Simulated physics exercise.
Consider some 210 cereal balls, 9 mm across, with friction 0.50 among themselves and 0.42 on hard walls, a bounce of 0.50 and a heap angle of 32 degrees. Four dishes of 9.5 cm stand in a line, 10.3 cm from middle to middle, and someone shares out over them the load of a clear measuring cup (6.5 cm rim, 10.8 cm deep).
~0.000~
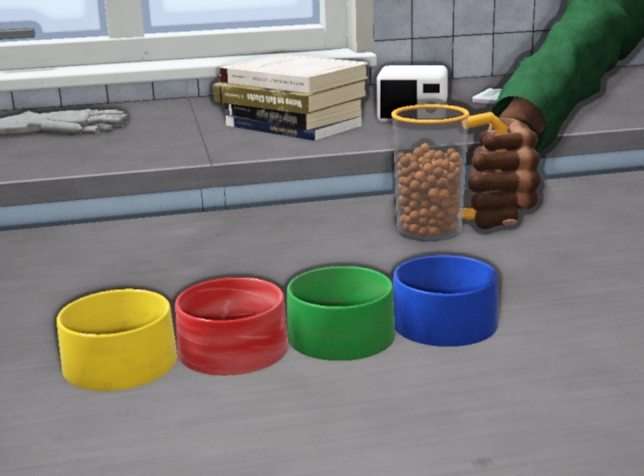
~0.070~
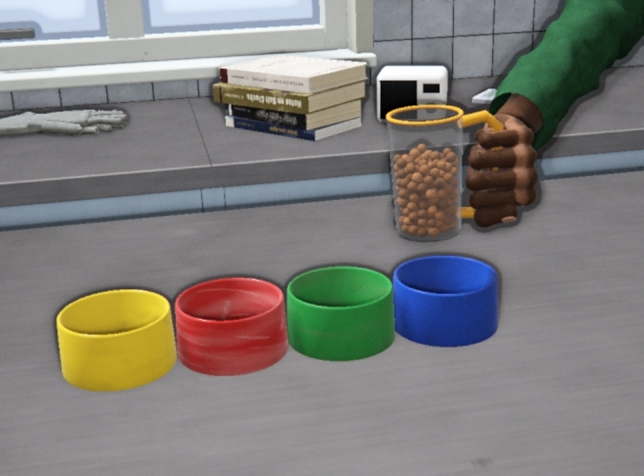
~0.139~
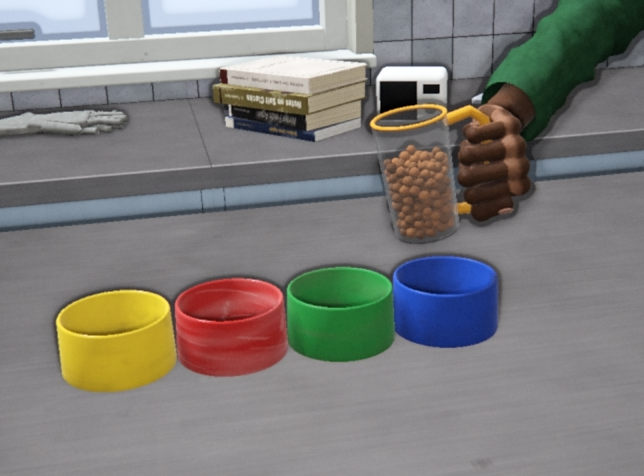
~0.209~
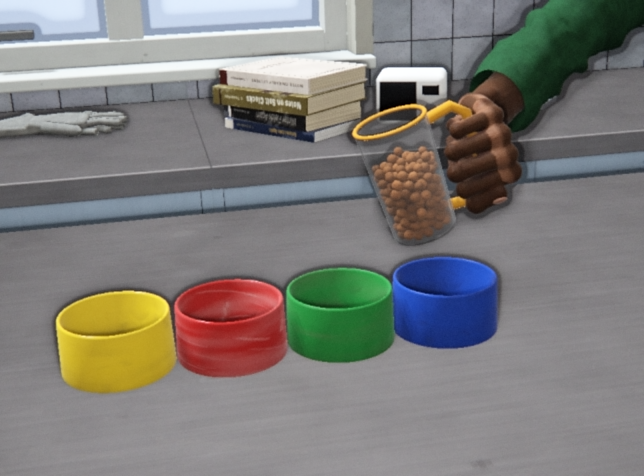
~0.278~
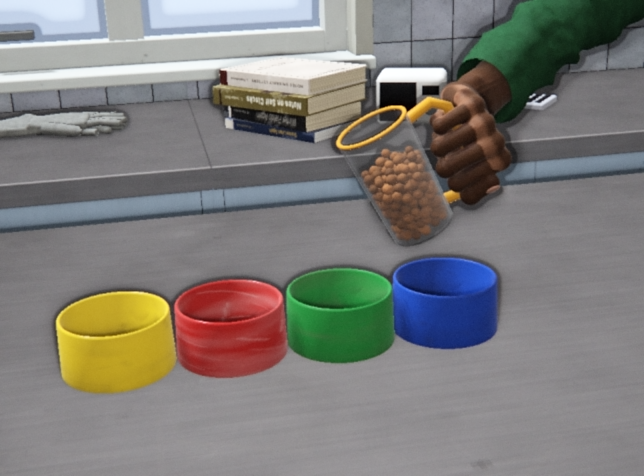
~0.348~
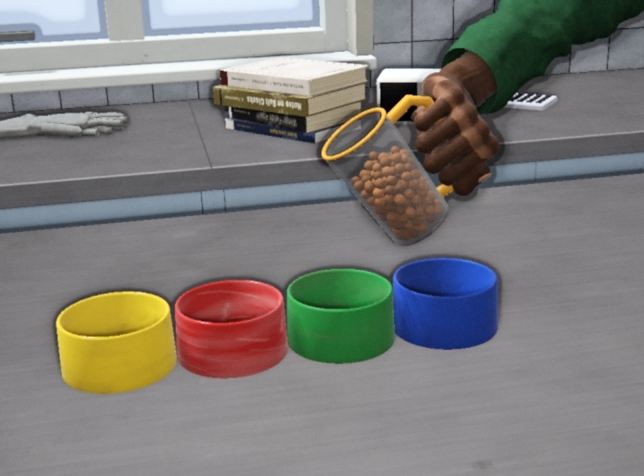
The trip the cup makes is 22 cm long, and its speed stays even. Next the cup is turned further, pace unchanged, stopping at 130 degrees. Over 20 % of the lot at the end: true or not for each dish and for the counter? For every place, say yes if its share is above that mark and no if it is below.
Red dish: Yes, blue dish: No, green dish: No, yellow dish: No, counter: No.
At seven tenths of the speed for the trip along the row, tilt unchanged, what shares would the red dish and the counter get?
The shares would then be red 100 and counter 0.
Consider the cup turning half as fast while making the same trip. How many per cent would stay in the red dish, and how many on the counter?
Shares - red: 0, counter: 0.
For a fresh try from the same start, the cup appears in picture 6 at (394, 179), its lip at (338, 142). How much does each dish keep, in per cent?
Per cent kept: Red 0, blue 0, green 0, yellow 90.
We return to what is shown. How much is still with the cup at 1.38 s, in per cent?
Around 0 per cent of the load.
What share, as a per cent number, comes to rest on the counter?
Some 10 per cent.
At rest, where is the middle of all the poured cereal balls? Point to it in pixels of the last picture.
Close to pixel (212, 338).
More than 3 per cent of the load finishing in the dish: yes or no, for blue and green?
Well, blue gets a cross and green gets a cross.
After 0.97 s, tilt 111 degrees; cup holds 100 %.
After 1.38 s, tilt 130 degrees; cup holds 0 %, red 85 %, yellow 10 %.
After 1.87 s, tilt 130 degrees; cup holds 0 %, red 80 %, yellow 10 %.
In the end, at 2.2 s, red 80 %, blue 0 %, green 0 %, yellow 10 %, counter 10 %.
